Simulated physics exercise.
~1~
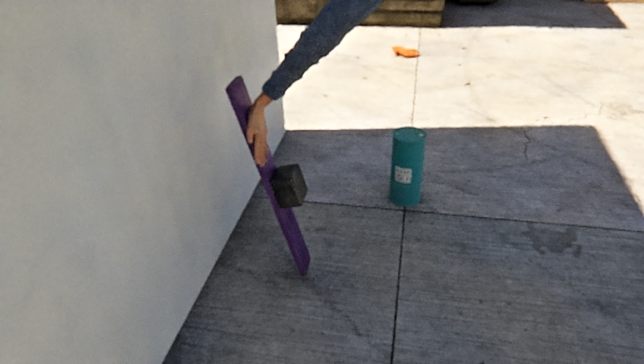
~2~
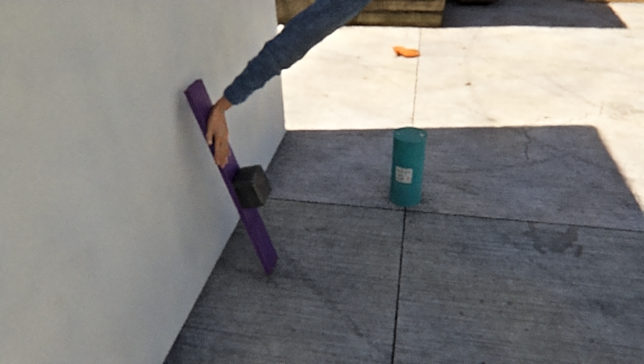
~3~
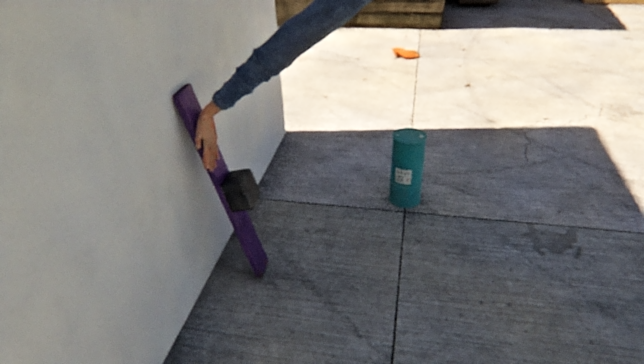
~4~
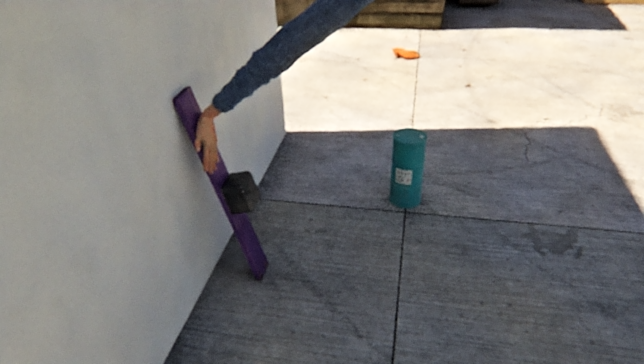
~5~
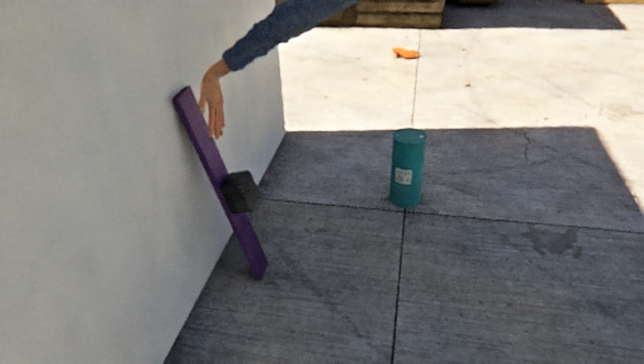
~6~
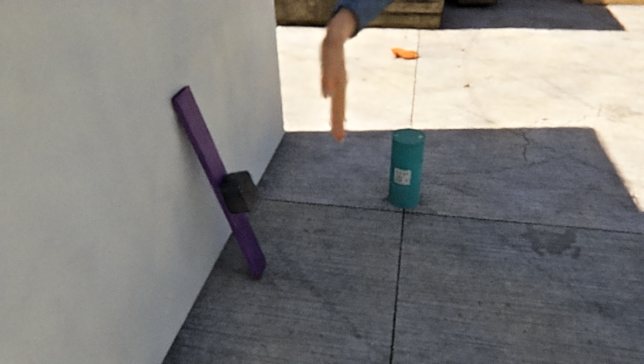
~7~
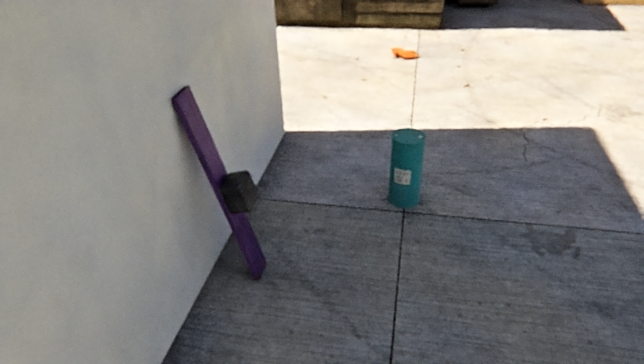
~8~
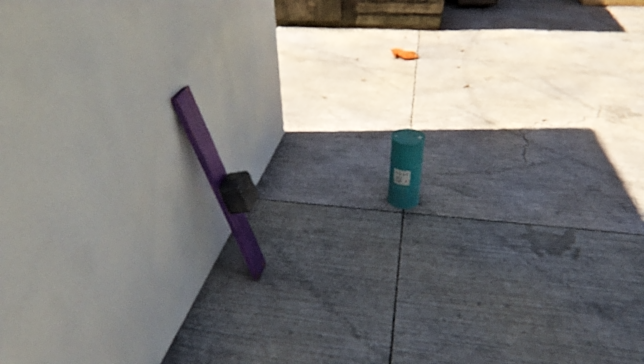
Against a white wall, a hand leans a purple plank, lets go, and it stays.
